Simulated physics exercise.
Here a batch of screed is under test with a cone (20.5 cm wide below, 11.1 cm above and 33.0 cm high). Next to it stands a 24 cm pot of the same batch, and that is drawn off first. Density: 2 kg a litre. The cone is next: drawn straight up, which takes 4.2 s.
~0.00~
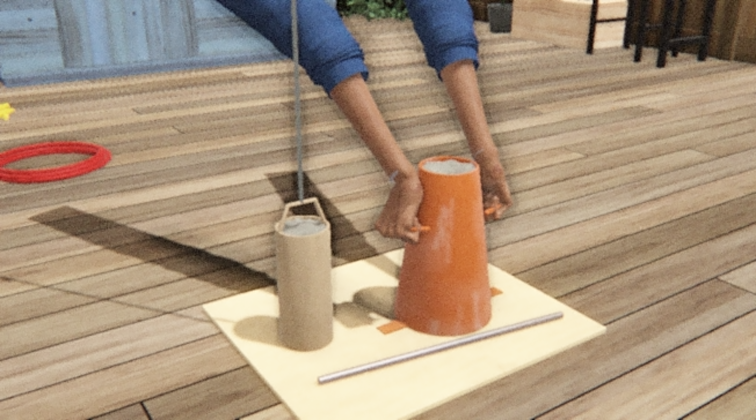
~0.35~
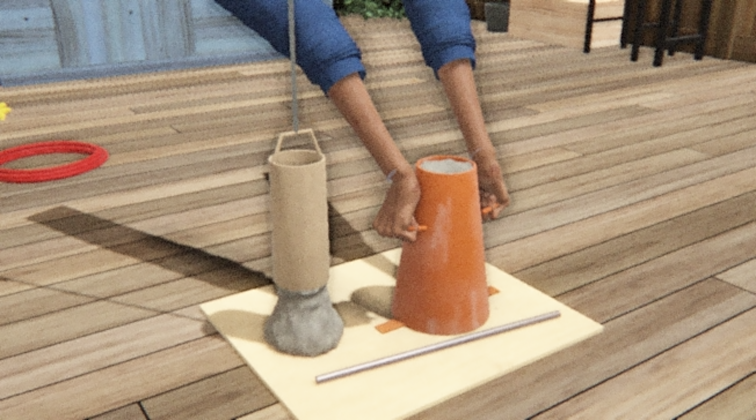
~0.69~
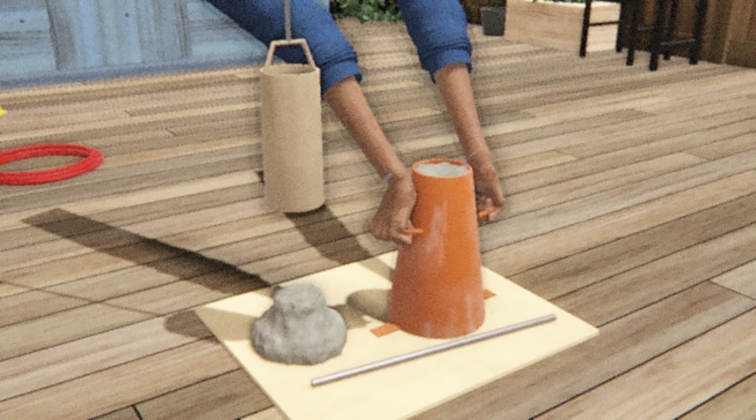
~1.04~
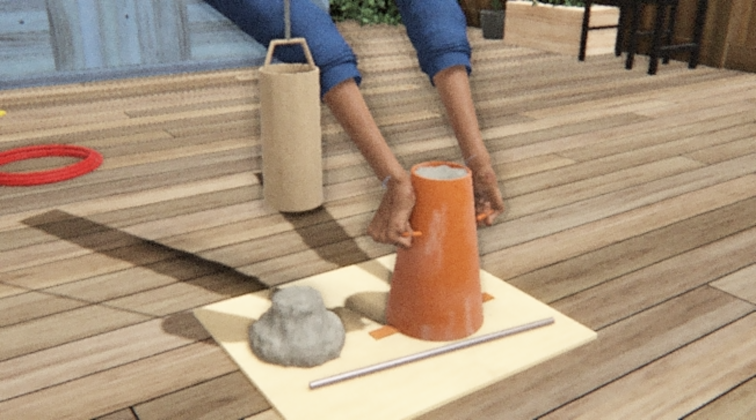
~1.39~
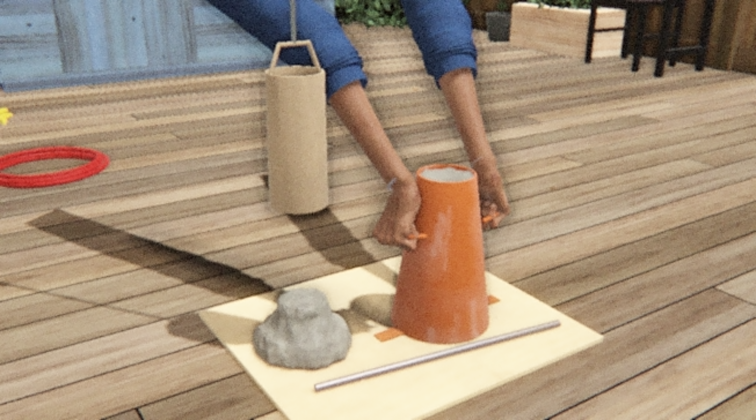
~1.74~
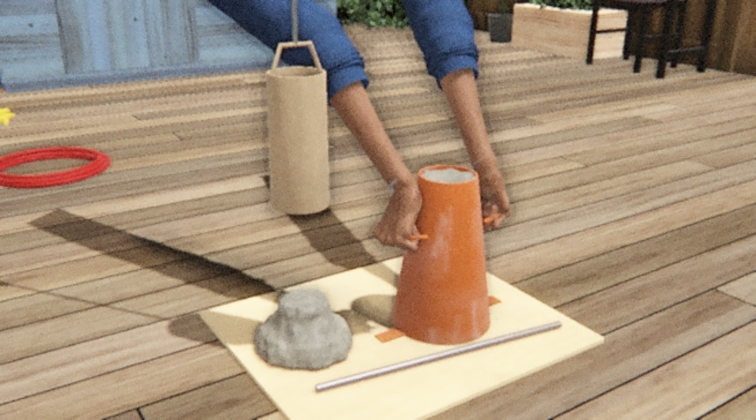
On a sunlit deck of wooden planks, seen from slightly above, a tan cylinder and an orange cone stand side by side on a cream board with a metal rod in front. A blue-sleeved person's hands stay at the cone's sides, and a red ring lies at left. The cylinder rises on its thin line, leaving a lumpy grey heap, then hangs nearly still while the view shifts very slightly.
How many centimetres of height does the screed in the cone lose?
About 16 cm.
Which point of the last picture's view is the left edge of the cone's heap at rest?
Location: About (365, 318).
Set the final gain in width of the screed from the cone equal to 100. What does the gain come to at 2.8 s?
About 80 %.
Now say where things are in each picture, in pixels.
Middle of the pot's mouth at (302, 227), still down; middle of the cone's top at (449, 167), not yet moved, in the first frame.
Middle of the pot's mouth at (297, 159), raised 13 cm; middle of the cone's top at (446, 166), not yet moved, in the second frame.
Middle of the pot's mouth at (290, 71), raised 30 cm; the pot's heap 11 cm high and 20 cm wide, top at (298, 293); middle of the cone's top at (442, 169), not yet moved, in the third frame.
Middle of the pot's mouth at (289, 71), raised 31 cm; the pot's heap 11 cm high and 20 cm wide, top at (297, 296); middle of the cone's top at (441, 172), not yet moved, in the fourth frame.
Middle of the pot's mouth at (295, 73), raised 31 cm; the pot's heap 11 cm high and 20 cm wide, top at (302, 298); middle of the cone's top at (447, 175), not yet moved, in the fifth frame.
Middle of the pot's mouth at (296, 74), raised 31 cm; the pot's heap 11 cm high and 20 cm wide, top at (303, 298); middle of the cone's top at (448, 175), not yet moved, in the sixth frame.
After 2.8 s, the cone is up 7.9 cm; the screed has come down 13 cm to 20 cm and is 31 cm wide.
After 3.8 s, the cone is up 20 cm; the screed has come down 16 cm to 17 cm and is 33 cm wide.
After 4.9 s, the cone is up 34 cm; the screed has come down 16 cm to 17 cm and is 33 cm wide.
After 6.1 s, the cone is clear; the screed has come down 16 cm to 17 cm and is 33 cm wide.
After 6.7 s, at rest, the cone is clear; the screed has come down 16 cm to 17 cm and is 33 cm wide.
